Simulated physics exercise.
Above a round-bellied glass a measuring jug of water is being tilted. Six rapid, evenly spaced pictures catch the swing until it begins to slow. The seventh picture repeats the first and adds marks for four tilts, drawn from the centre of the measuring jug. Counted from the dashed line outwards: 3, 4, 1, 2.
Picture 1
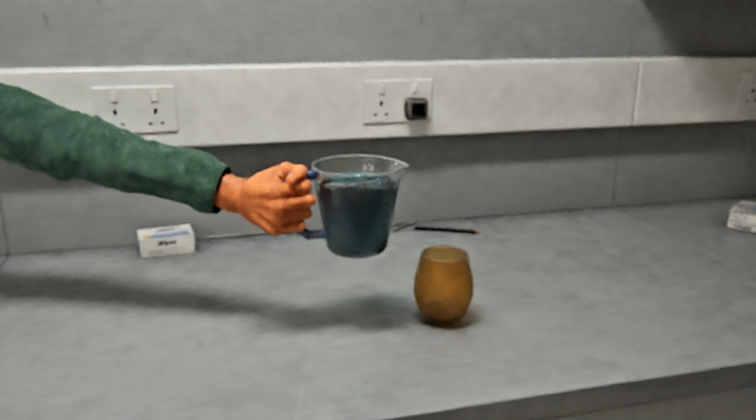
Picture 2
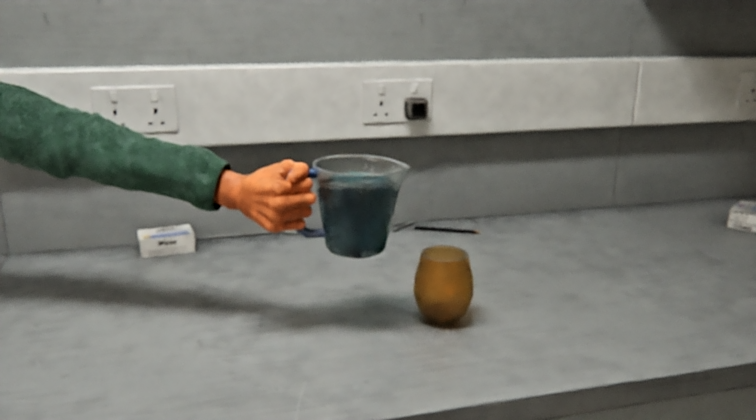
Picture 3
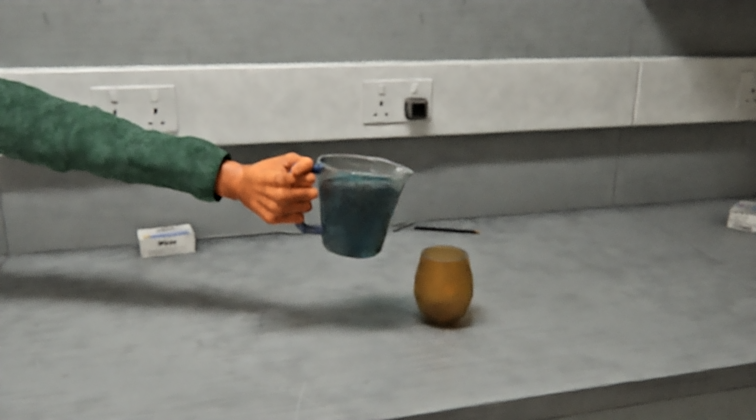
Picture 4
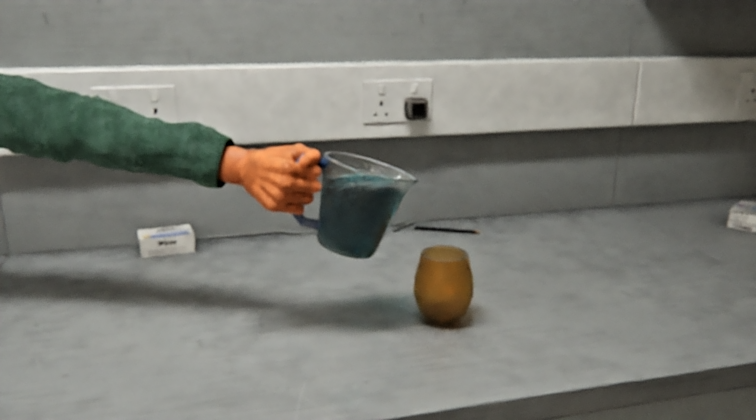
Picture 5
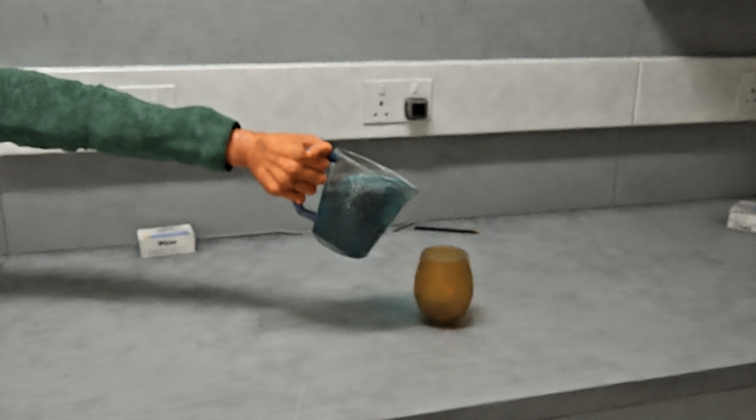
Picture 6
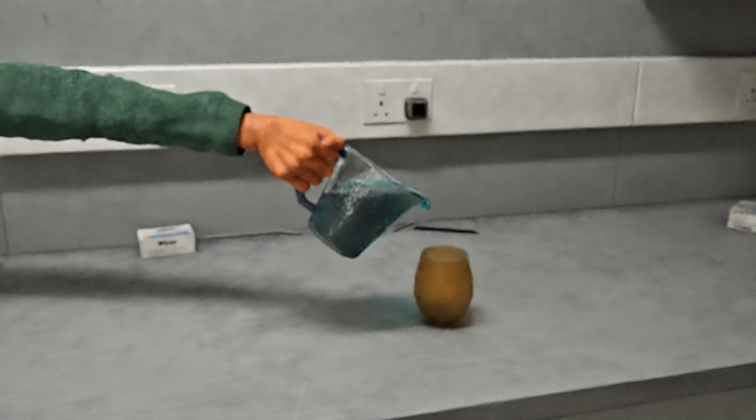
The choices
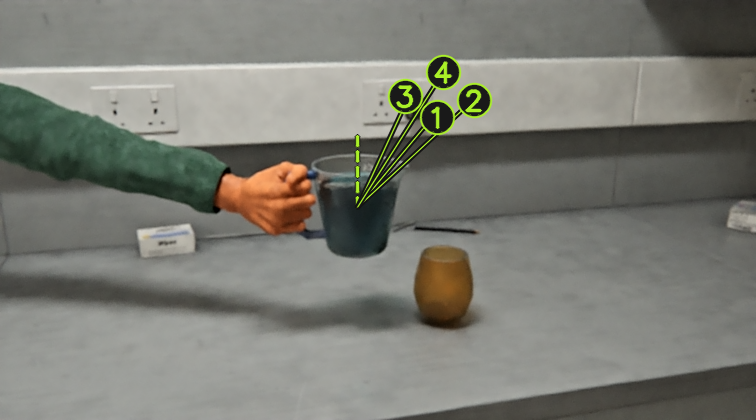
Hand in a green sleeve tilting a measuring jug of blue-green water above an amber round-bellied glass, water just cresting the lip.
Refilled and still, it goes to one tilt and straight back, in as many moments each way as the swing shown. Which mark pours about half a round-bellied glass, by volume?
Best: 2.
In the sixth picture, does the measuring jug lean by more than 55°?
No.
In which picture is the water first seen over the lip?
In picture 6.
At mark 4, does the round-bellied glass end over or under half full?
Under half.
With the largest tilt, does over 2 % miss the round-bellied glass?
No.
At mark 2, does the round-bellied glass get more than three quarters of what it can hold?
No.
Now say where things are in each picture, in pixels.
Upright, lip at (406, 164); rim of the round-bellied glass round (445, 253); nothing has left yet.
Upright, lip at (407, 166); nothing has left yet.
Tipped about 8°, lip at (411, 171); nothing has left yet.
Tipped about 16°, lip at (415, 179); nothing has left yet.
Tipped about 27°, lip at (418, 190); nothing has left yet.
Tipped about 38°, lip at (419, 201); water is over the lip, down to (422, 207).
On the marked copy, 1 at (423, 128); 2 at (461, 111); 3 at (401, 113); 4 at (434, 86).
If 1 is chosen, the round-bellied glass ends with about 31 % of what it can hold.
If 2 is chosen, the round-bellied glass ends with about 49 % of what it can hold.
If 3 is chosen, the round-bellied glass ends with about 4 % of what it can hold.
If 4 is chosen, the round-bellied glass ends with about 16 % of what it can hold.
